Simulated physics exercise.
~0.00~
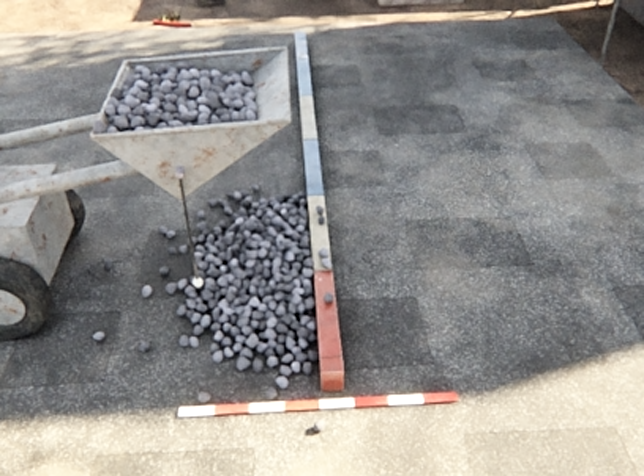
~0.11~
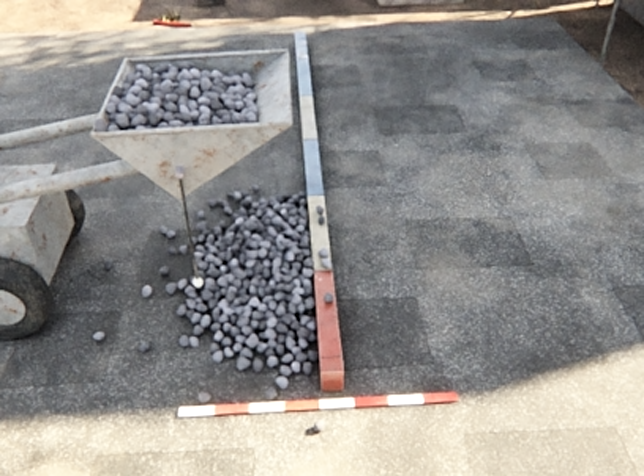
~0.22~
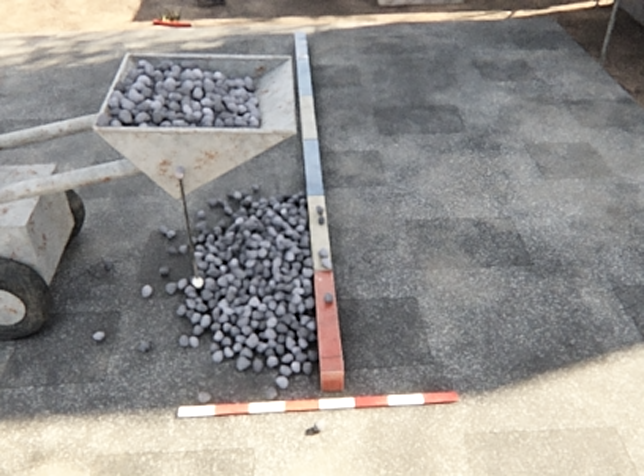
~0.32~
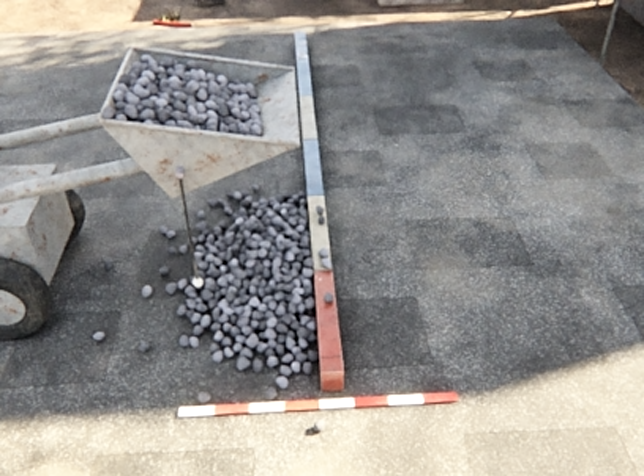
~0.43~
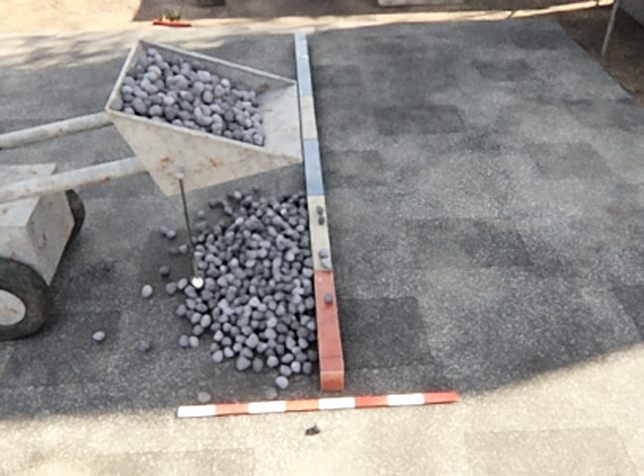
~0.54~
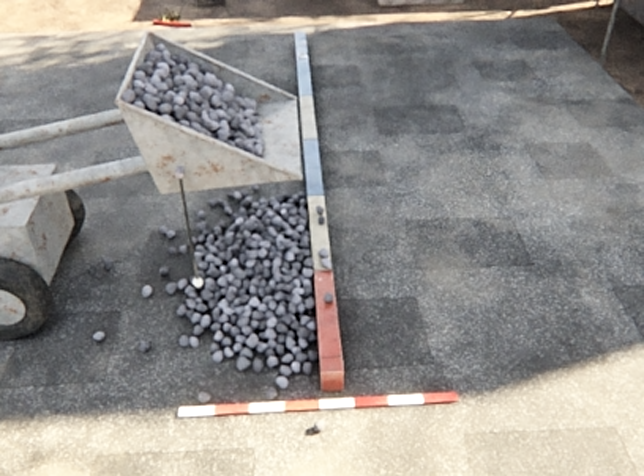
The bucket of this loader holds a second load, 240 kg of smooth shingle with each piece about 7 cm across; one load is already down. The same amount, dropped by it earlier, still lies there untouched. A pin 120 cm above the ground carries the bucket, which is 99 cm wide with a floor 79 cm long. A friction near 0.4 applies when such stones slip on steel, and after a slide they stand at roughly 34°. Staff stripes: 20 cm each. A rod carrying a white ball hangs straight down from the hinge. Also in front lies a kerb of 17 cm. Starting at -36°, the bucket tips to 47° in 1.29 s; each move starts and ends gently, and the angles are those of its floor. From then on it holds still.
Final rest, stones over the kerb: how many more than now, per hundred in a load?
48 per hundred.
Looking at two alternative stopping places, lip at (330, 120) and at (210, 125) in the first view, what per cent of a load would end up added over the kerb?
First place: Roughly 85 %; second place: Roughly 0 %.
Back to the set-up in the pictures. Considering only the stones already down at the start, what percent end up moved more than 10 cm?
I'd put it at about 5 per cent.
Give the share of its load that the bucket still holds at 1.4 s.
Some 20 percent, roughly.
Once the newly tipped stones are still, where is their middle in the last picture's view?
Centre: Approx. (322, 261).
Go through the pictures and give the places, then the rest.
Lip at (290, 121), floor tilted -36°, highest stones at (172, 82). The earlier load is highest near (295, 250), 21 cm above ground level, 100 % on this side of the kerb, in the first frame.
Lip at (292, 124), floor tilted -34°, highest stones at (168, 82); the stones move at 0.1 m/s on average, in the second frame.
The bucket is at -30°, its lip at (295, 132); the top of the load is at (146, 80); the stones move at 0.2 m/s on average, in the third frame.
The bucket is at -23°, its lip at (300, 144); the top of the load is at (145, 75); the stones move at 0.2 m/s on average, in the fourth frame.
The bucket is at -14°, its lip at (302, 160); the top of the load is at (146, 68); the stones move at 0.3 m/s on average, in the fifth frame.
Lip at (302, 178), floor tilted -5°, highest stones at (155, 64); the stones move at 0.3 m/s on average, in the sixth frame.
After 1.0 s the floor is at 34°; in per cent of one load, 98 in the bucket, 102 on this side of the kerb; the foremost stones are at (318, 245).
After 1.4 s the floor is at 47°; in per cent of one load, 20 in the bucket, 171 on this side of the kerb, 9 over the kerb; the foremost stones are at (366, 269).
After 1.7 s the floor is at 47°; in per cent of one load, 0 in the bucket, 161 on this side of the kerb, 39 over the kerb; the foremost stones are at (450, 271).
After 4.1 s the floor is at 47°; in per cent of one load, 0 in the bucket, 152 on this side of the kerb, 48 over the kerb; the foremost stones are at (518, 250). Net gain over the kerb, 48.
